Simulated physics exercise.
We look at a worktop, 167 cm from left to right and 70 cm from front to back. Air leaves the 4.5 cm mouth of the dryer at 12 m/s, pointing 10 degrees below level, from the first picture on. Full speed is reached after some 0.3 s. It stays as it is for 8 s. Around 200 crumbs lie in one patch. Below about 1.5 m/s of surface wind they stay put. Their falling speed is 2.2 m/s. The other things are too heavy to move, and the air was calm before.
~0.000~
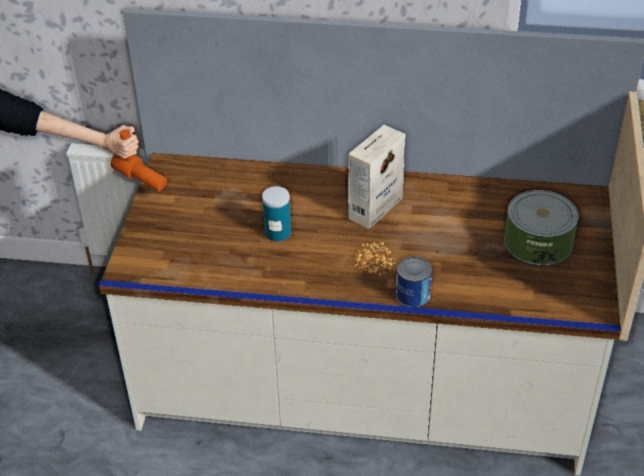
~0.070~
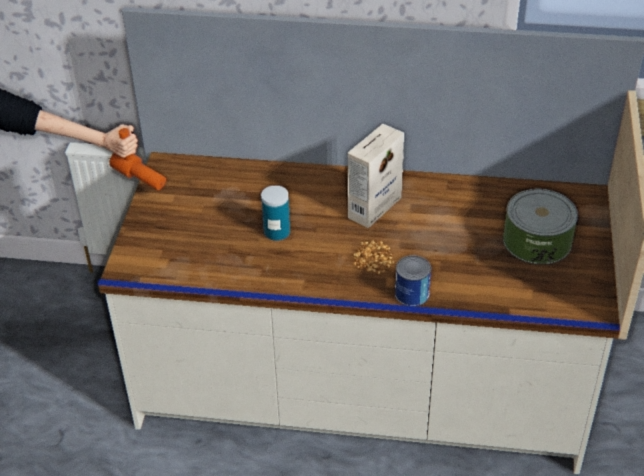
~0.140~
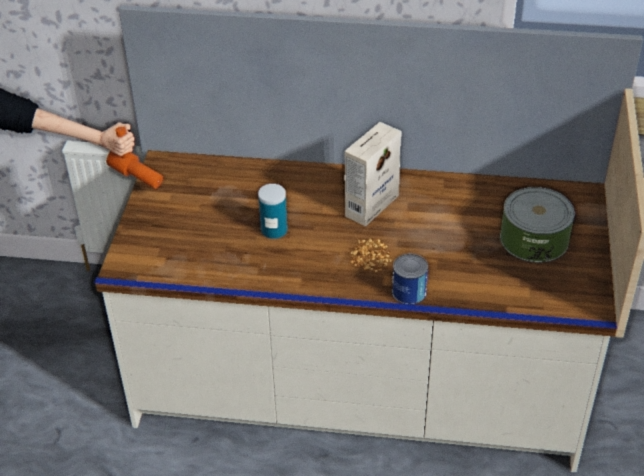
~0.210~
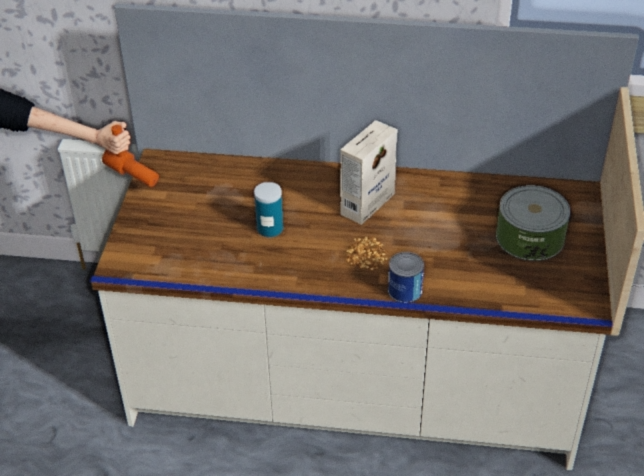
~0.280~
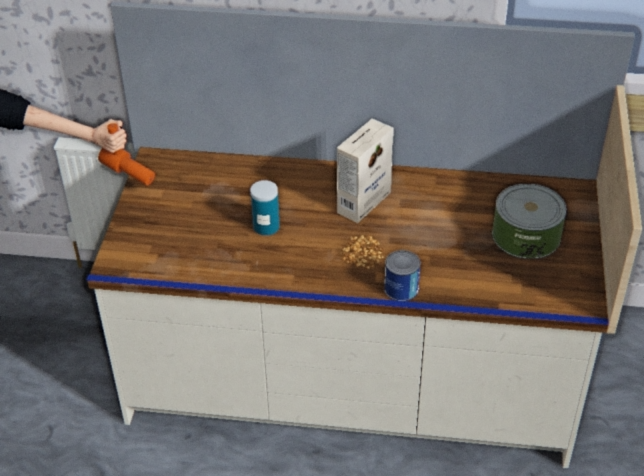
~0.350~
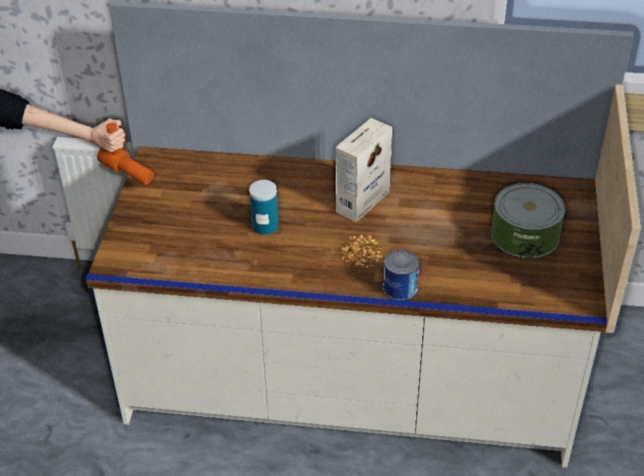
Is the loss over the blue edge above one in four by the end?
Answer: No.
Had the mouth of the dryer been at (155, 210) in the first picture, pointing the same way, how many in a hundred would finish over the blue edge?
In that case some 0 per cent.
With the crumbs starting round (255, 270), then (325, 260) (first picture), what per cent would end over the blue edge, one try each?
In turn about 100 %, 40 %.
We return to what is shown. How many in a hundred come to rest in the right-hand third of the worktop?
Near 0 %.
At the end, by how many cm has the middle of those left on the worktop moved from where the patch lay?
About 0 cm.
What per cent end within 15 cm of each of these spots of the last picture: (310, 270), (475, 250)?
In turn about 15 %, 0 %.
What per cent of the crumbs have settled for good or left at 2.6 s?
About 50 %.
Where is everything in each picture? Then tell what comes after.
In the first picture, the middle of the crumbs is near (372, 257), none has stirred yet and the mouth of the dryer is at (162, 185).
In the second picture, the middle of the crumbs is near (371, 255), none has stirred yet and the blue edge is centred on (352, 307).
In the third picture, the middle of the crumbs is near (368, 253), none has stirred yet, the top of a tin is at (411, 266) and the top of a carton is at (373, 141).
In the fourth picture, the middle of the crumbs is near (364, 251) and none has stirred yet.
In the fifth picture, the middle of the crumbs is near (361, 250) and none has stirred yet.
In the sixth picture, the middle of the crumbs is near (360, 249) and none has stirred yet.
After 1.6 s, 54 % are on the move or not yet settled, 0 % are over the blue edge; the middle of those still in play is near (360, 249).
After 2.6 s, 52 % are on the move or not yet settled, 0 % are over the blue edge; the middle of those still in play is near (360, 249).
After 4.4 s, 48 % are on the move or not yet settled, 0 % are over the blue edge; the middle of those still in play is near (360, 249).
After 8.0 s, at the end, 0 % are over the blue edge; the middle of those still in play is near (360, 249).
